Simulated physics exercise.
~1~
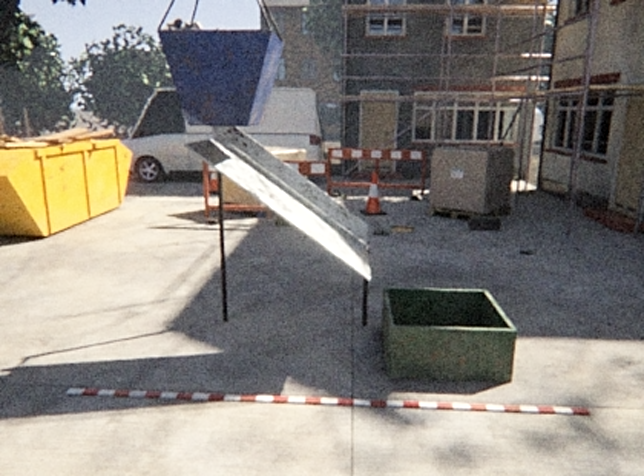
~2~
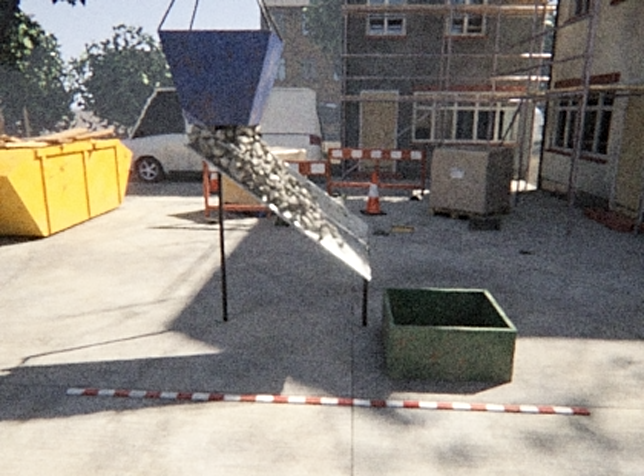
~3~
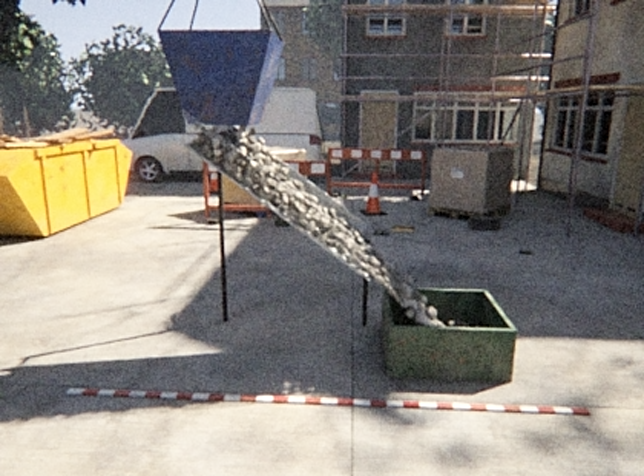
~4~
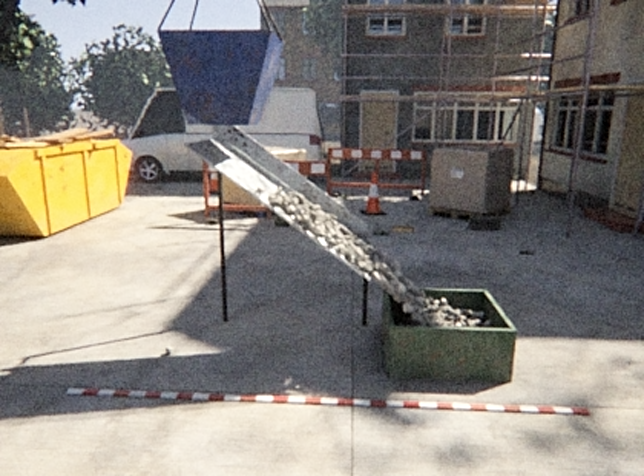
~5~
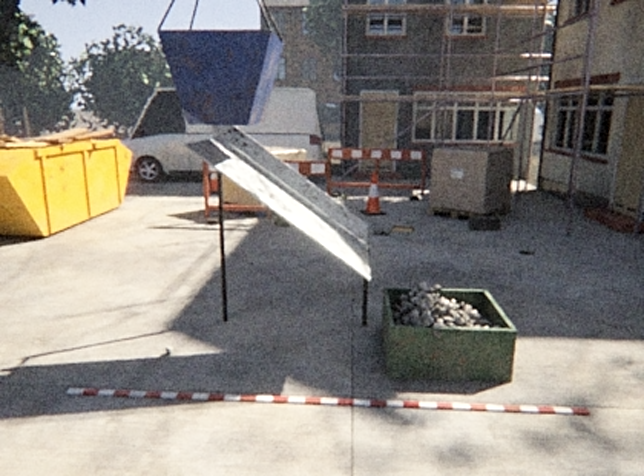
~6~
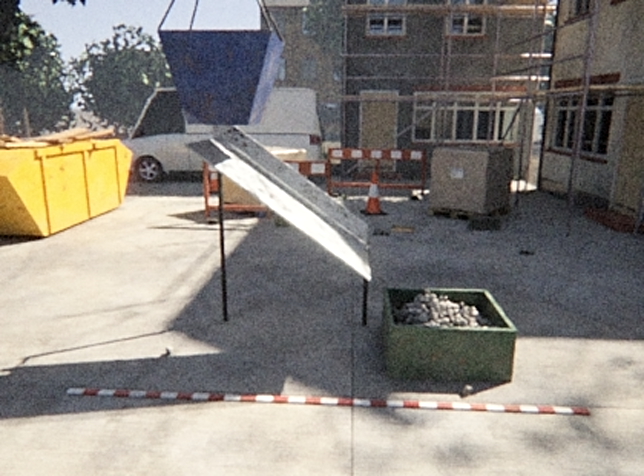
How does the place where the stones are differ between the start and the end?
At the start the stones are up inside the hanging blue skip. By the end nearly all of them lie heaped in the green bin on the ground, lower down and to the right.
In a yard, stones from a blue skip slide down a chute into a green bin.
